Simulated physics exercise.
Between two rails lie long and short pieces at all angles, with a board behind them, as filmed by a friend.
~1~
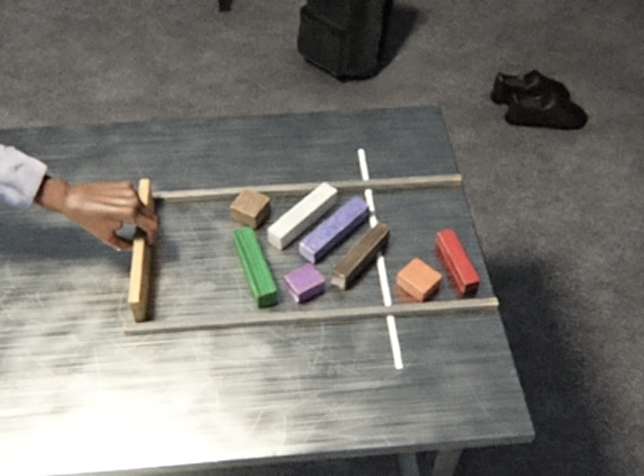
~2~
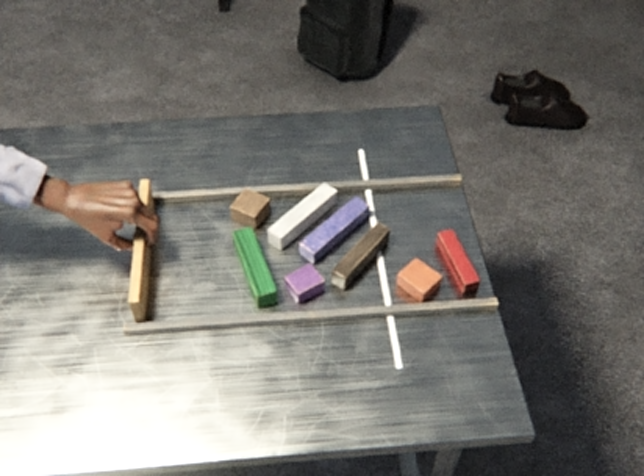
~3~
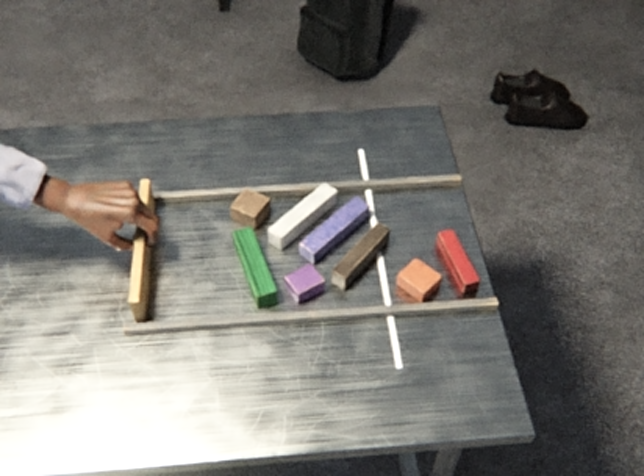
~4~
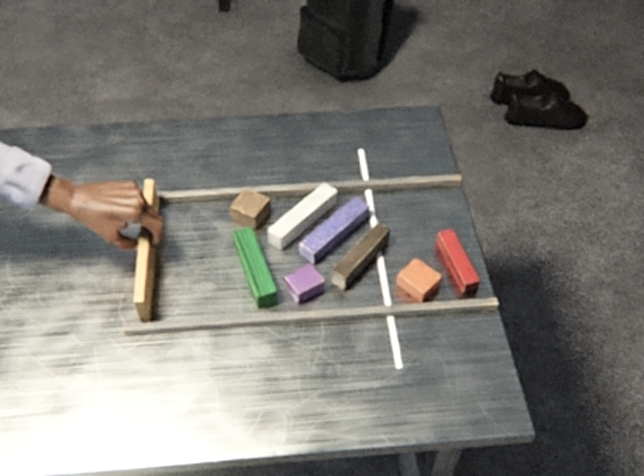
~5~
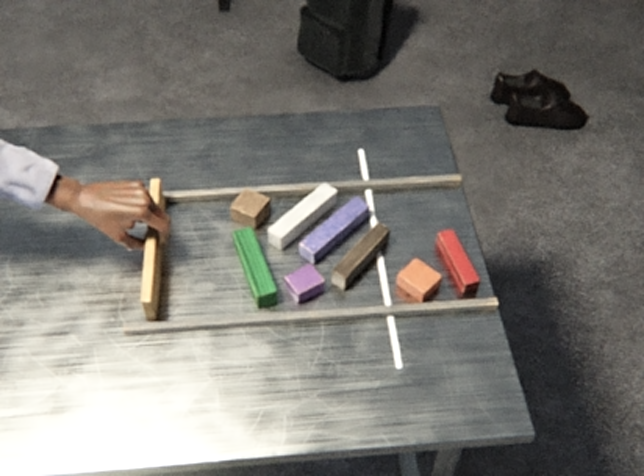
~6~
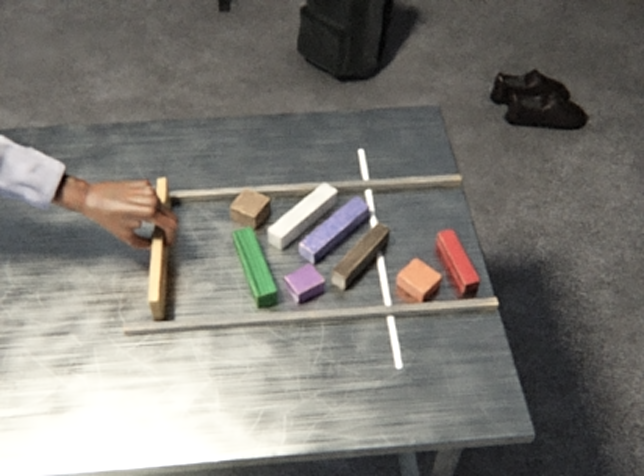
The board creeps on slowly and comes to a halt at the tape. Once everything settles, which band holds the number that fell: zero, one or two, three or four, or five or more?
The push clears none off the end, I'd bet.
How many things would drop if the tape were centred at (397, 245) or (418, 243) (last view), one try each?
First try 1, second try 3.
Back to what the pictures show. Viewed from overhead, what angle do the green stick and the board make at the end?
Roughly 0°.
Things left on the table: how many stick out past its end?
Counting them gives 1.
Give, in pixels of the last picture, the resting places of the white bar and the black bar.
You'll find the white bar at roughly (409, 214) and the black bar at roughly (446, 254).
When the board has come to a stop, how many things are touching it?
It adds up to 2.
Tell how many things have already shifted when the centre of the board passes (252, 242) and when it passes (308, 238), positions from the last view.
So far 3, and 6 at the second.
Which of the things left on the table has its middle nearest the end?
Red stick.
Soon after, none off yet; red stick at rest near (458, 261); orange block at rest near (419, 280); black bar at rest near (361, 255).
In the end, the number that fall off is zero.
